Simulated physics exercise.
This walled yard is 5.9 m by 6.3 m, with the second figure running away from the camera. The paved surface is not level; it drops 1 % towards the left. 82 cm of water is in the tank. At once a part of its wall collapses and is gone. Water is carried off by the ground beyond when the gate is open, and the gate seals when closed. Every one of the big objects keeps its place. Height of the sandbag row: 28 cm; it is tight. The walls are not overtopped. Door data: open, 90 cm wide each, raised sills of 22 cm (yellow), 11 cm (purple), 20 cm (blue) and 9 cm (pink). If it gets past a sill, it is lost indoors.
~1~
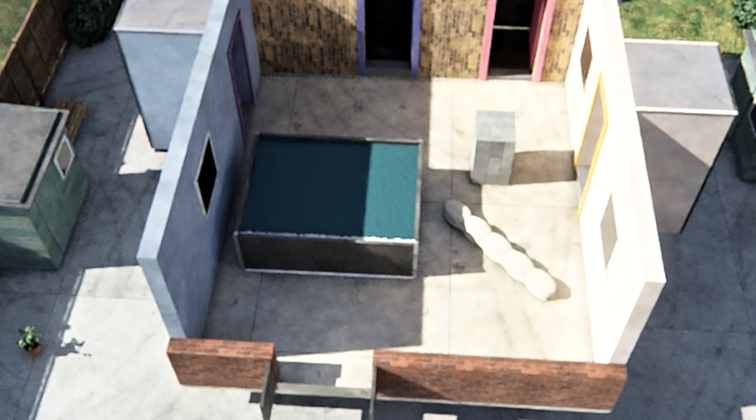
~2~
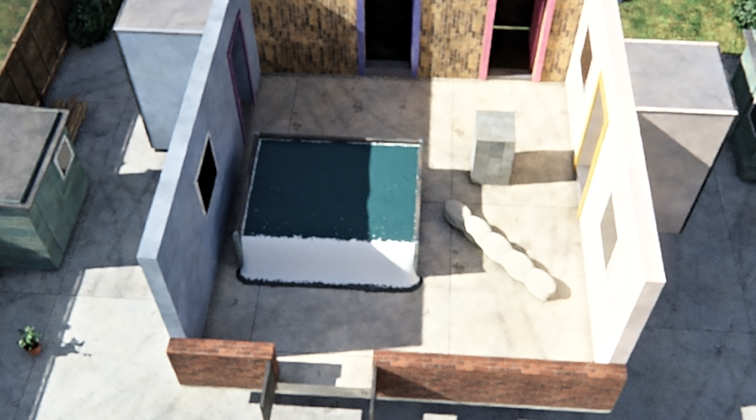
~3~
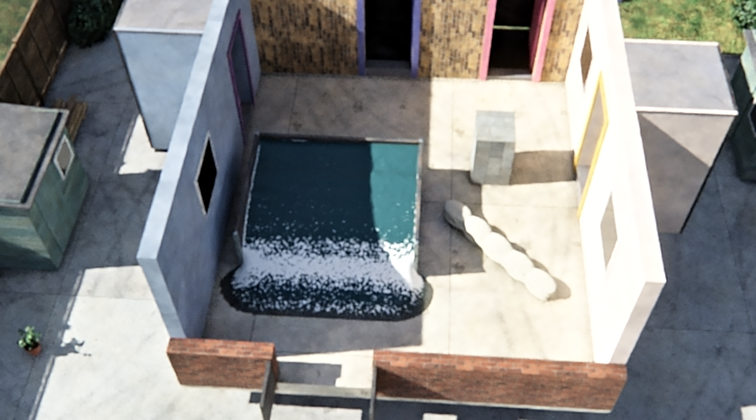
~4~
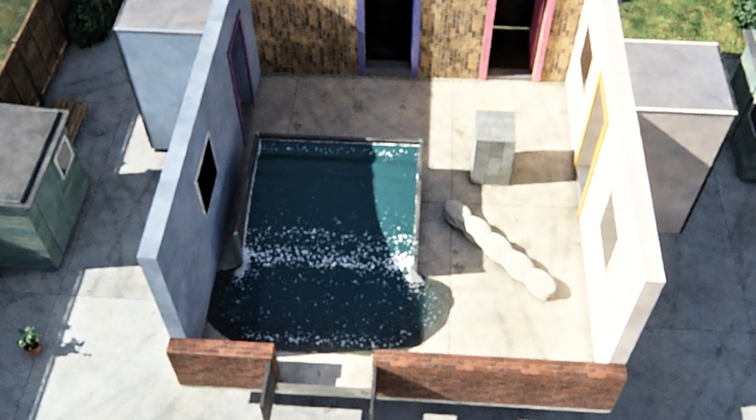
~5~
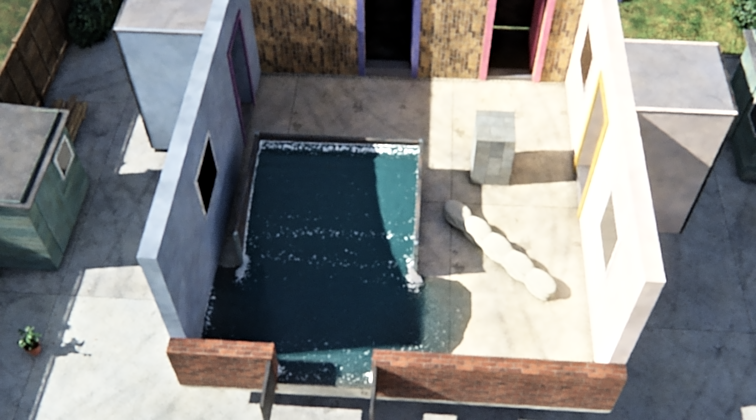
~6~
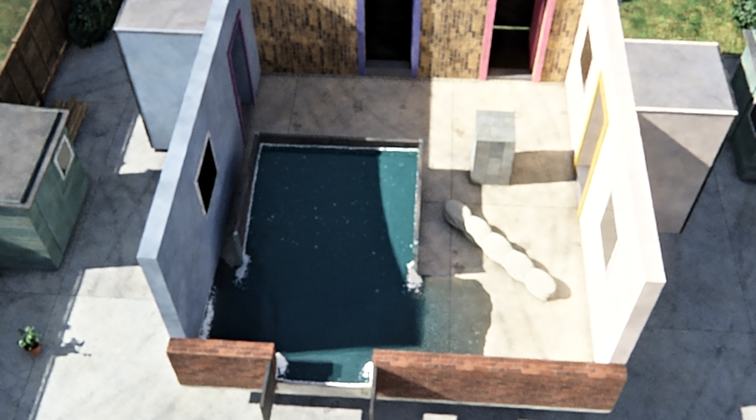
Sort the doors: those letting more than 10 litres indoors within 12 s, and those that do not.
The yellow door is among those that do not; the purple door is among those that do not; the blue door is among those that do not; the pink door is among those that do not.
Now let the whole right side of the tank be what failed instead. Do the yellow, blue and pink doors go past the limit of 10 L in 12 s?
Note: Yellow beyond the mark, blue short of the mark, pink beyond the mark.
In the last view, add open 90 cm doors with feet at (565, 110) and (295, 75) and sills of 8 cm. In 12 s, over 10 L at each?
In the order given, lower then higher.
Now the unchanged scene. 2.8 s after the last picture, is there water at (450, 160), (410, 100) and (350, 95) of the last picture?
Status of the three spots: Free of it, free of it, free of it.
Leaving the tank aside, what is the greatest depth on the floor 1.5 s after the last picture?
About 44 cm at most.
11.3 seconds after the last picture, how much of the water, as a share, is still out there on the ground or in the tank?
50 %.
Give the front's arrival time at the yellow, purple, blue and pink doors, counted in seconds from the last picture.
Arrival times: Yellow 2.2 seconds, purple 2.2 seconds, blue 3.8 seconds, pink 3.8 seconds.
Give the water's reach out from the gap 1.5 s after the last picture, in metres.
Distance: Approx. 4.4 m.
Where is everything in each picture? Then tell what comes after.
The first picture shows the tank at (333, 189) is whole and still, 82 cm deep.
In the second picture, water pours out at (328, 262) and has run 1.5 m, to (419, 279); typically 6 cm deep outside, 82 cm at the tank's back.
In the third picture, the front is at (426, 299), 1.6 m from the gap at (328, 262); 2.1 m2 of floor is under water; 82 cm left at the back of the tank.
In the fourth picture, water pours out at (328, 263) and has run 2.0 m, to (441, 320); typically 13 cm deep outside, 78 cm at the tank's back.
In the fifth picture, the front is at (456, 338), 2.3 m from the gap at (328, 264); 6.5 m2 of floor is under water; 70 cm left at the back of the tank.
In the sixth picture, the front is at a hidden place, 2.8 m from the gap at (328, 264); 7.1 m2 of floor is under water; 70 cm left at the back of the tank.
Then, 0.7 s after the last picture water covers 25 % of the floor and is deepest (57 cm) near (209, 364); yellow door not reached, purple door not reached, blue door not reached, pink door not reached.
Then, 1.5 s after the last picture water covers 30 % of the floor and is deepest (44 cm) near (197, 363); yellow door not reached, purple door not reached, blue door not reached, pink door not reached.
Then, 2.8 s after the last picture water covers 55 % of the floor and is deepest (24 cm) near (213, 292); yellow door 3 cm at the sill, 0 L in, purple door 9 cm at the sill, 0 L in, blue door not reached, pink door not reached.
Then, 6.3 s after the last picture water covers 90 % of the floor and is deepest (14 cm) near (420, 254); yellow door 2 cm at the sill, 0 L in, purple door 3 cm at the sill, 0 L in, blue door 3 cm at the sill, 0 L in, pink door 10 cm at the sill, 2 L in.
Then, 11.3 s after the last picture water covers 95 % of the floor and is deepest (15 cm) near (235, 194); yellow door 4 cm at the sill, 0 L in, purple door 9 cm at the sill, 0 L in, blue door 6 cm at the sill, 0 L in, pink door 6 cm at the sill, 4 L in.
